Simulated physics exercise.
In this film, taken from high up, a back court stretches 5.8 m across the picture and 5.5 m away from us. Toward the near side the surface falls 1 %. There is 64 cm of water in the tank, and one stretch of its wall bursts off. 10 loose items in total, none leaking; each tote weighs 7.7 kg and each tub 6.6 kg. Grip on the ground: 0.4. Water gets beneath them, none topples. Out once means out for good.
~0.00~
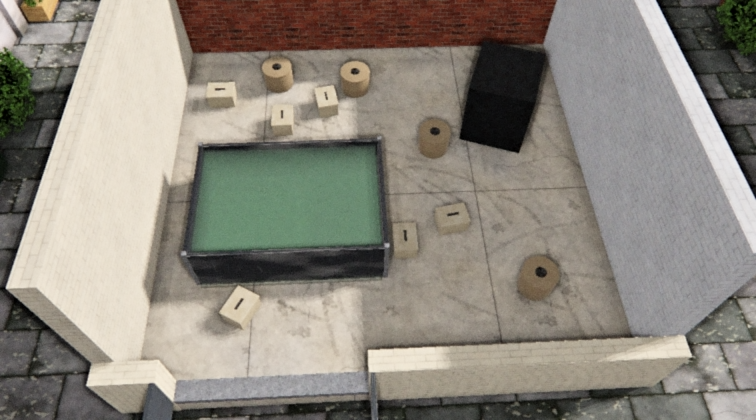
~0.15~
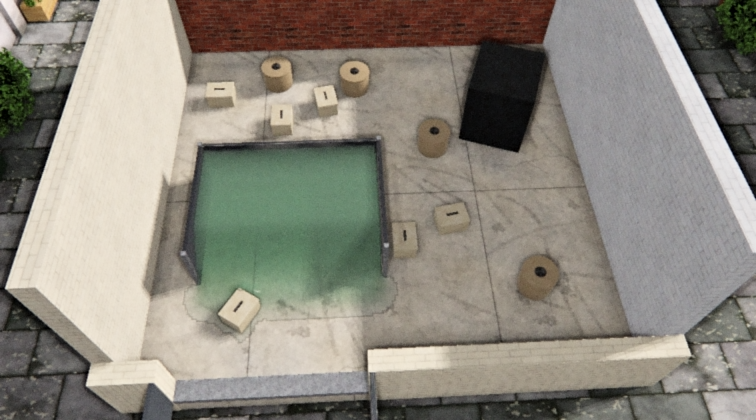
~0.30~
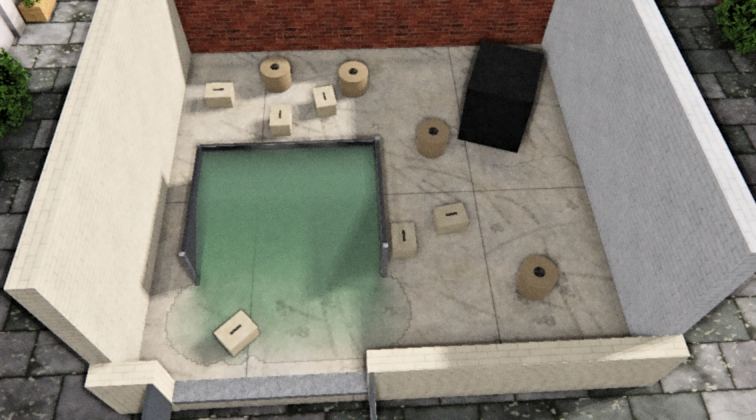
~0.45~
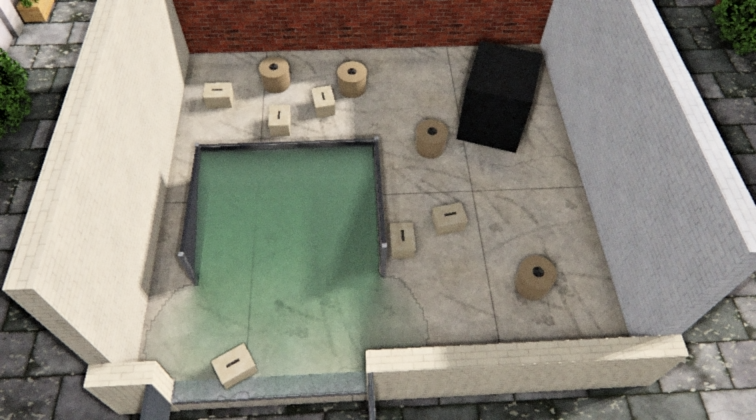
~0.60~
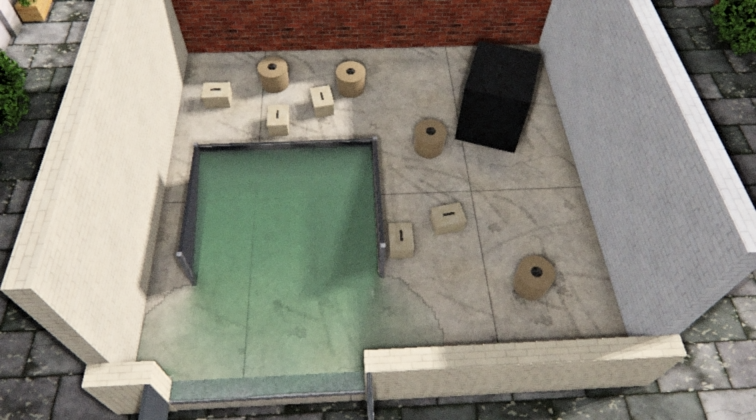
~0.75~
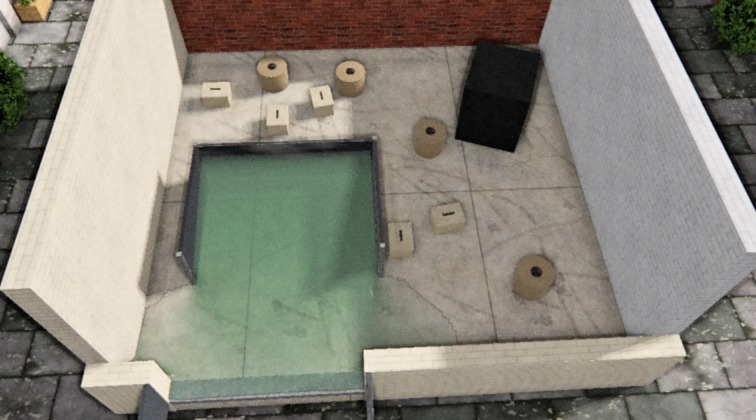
Green water spread out of a tank in a walled court when its near side gave way, pushing a small pale box toward the front opening and out of sight while the other objects stayed put.
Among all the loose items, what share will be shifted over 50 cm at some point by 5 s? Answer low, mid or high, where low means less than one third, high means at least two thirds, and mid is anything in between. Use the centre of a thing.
Low.
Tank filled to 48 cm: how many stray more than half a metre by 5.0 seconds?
You'd get 1 in that case.
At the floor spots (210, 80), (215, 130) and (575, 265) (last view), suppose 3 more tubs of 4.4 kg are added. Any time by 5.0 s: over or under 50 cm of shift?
Going through them in turn, I'd say not that far, not that far and beyond.
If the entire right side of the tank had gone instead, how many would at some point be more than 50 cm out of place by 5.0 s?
Then it comes to 5 of them.
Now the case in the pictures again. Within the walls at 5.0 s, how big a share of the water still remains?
30 % or so.
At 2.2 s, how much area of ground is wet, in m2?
Close to 12.0 m2, I'd say.
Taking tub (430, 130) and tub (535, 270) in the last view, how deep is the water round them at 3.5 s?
About 0 and 4 cm.
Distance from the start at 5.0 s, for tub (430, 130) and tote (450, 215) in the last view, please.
In turn: 0 cm, 0 cm.
After 1.1 s 1 of 10 are over 50 cm from their spots; 0 afloat.
After 2.2 s 1 of 10 are over 50 cm from their spots; 0 afloat.
After 3.5 s 2 of 10 are over 50 cm from their spots; 0 afloat.
After 5.0 s 2 of 10 are over 50 cm from their spots, and 2 have been at some point; 0 afloat.
